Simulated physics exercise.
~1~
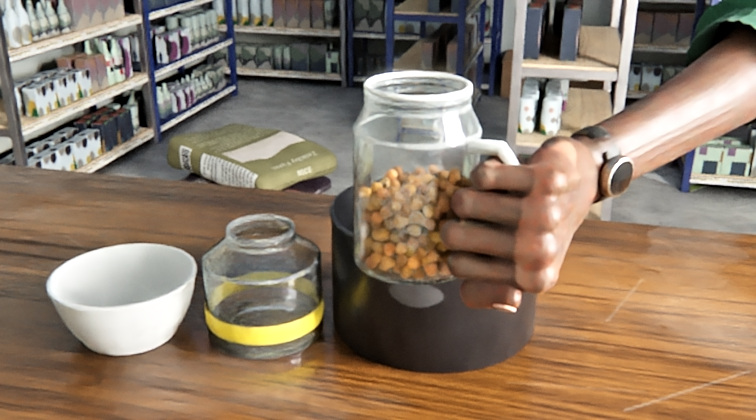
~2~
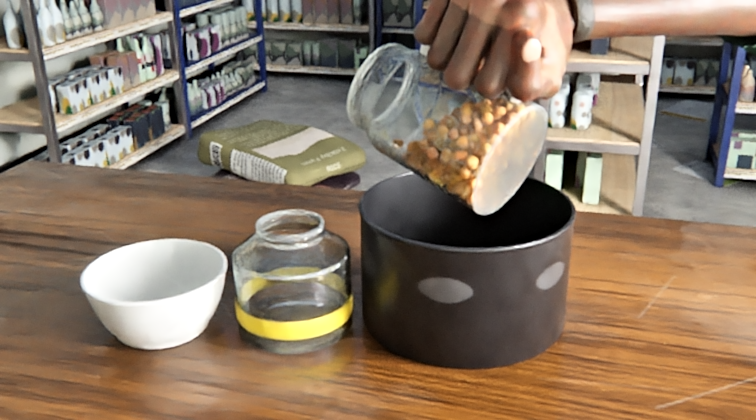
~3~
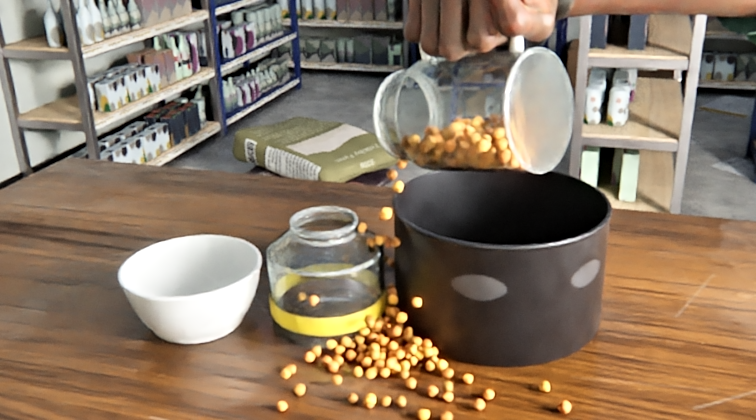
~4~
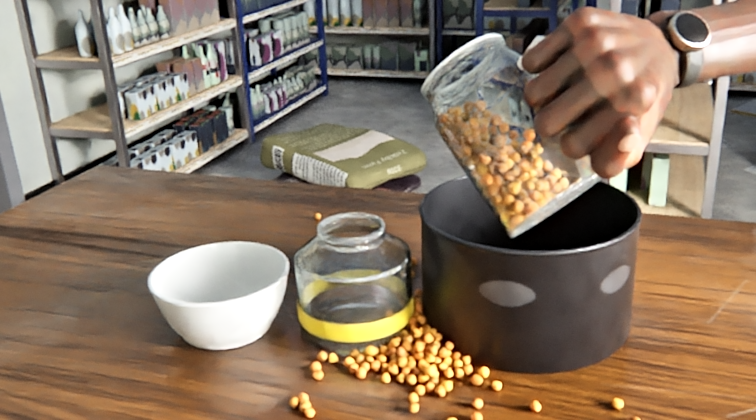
The clip shows a hand lifting a glass jar of roasted chickpeas beside a black pot, a yellow-banded jar and a white bowl, then tipping it so many spill onto the wooden table, before tilting it back with roughly half still inside.
